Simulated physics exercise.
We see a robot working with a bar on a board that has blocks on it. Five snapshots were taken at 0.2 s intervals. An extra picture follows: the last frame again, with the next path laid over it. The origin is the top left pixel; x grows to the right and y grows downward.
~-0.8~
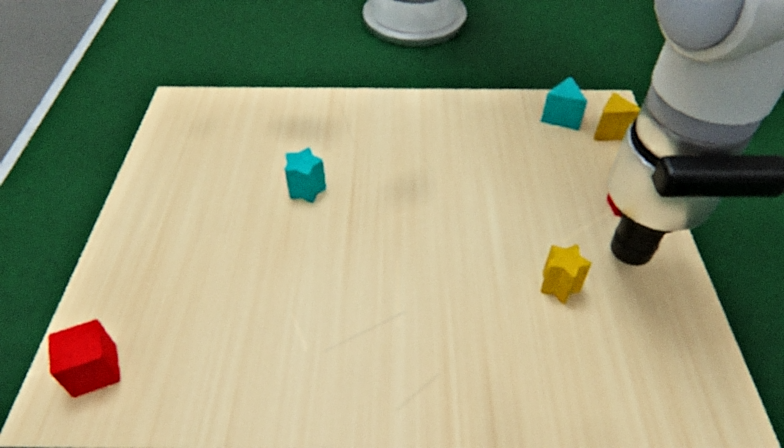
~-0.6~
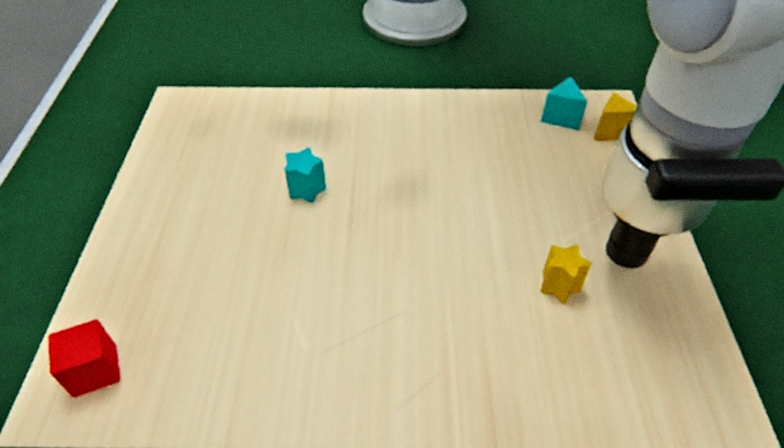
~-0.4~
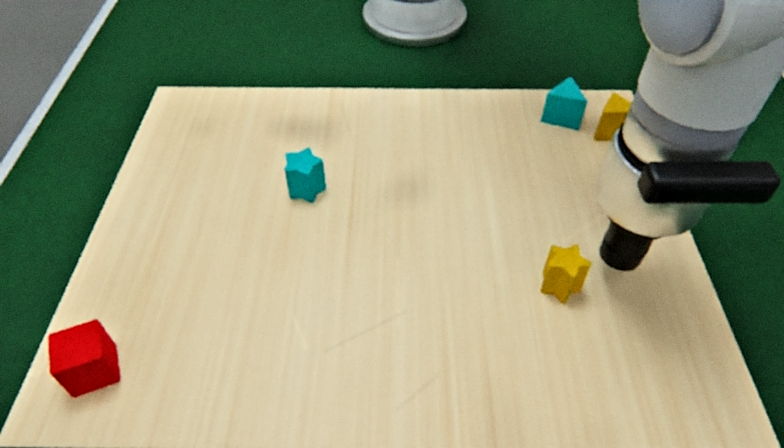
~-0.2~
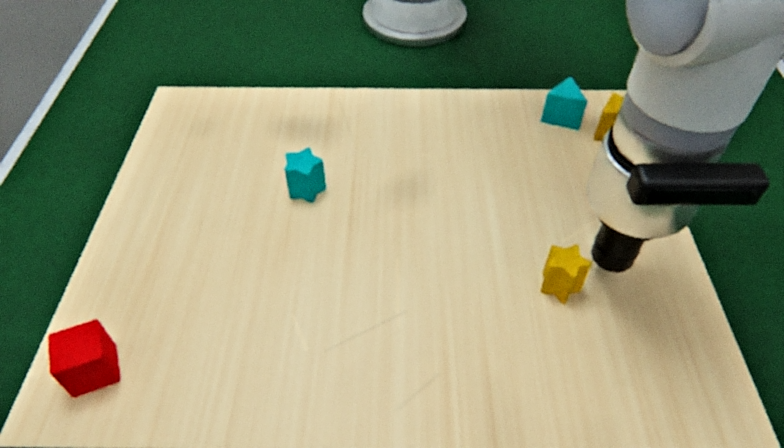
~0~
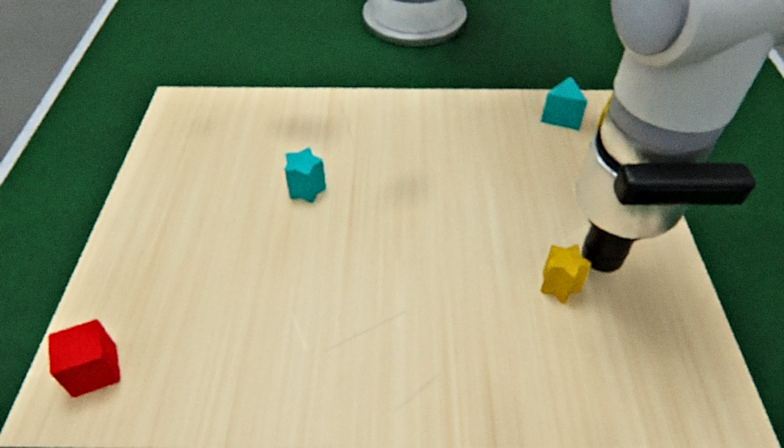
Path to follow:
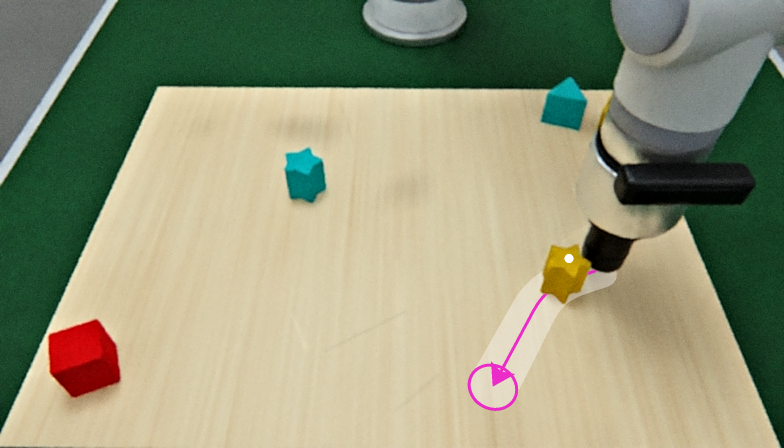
On a wooden board with scattered blocks, a robot arm moves slightly left beside a yellow star.
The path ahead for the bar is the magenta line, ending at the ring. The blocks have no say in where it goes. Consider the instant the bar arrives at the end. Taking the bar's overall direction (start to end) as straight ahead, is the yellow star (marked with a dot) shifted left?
I'd say no.
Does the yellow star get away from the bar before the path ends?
It seems so.
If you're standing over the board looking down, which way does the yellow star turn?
Seen from above, its turn is clockwise.
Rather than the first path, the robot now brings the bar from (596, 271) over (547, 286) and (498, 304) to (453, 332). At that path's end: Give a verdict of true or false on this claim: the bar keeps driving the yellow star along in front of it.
It is true.
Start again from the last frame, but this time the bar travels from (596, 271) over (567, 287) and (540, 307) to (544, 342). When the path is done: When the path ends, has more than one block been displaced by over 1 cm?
No
The line goes from (596, 271) through (548, 292) and (520, 336) to (493, 387); the dot is on the yellow star.
The first path, step by step. One third of the way, bar (552, 279); yellow star (524, 278).
Two thirds of the way, bar (524, 323); yellow star (487, 308), turned 25° clockwise.
At the end, bar (496, 375); yellow star (477, 316), turned 65° clockwise; red hexagon unmoved.
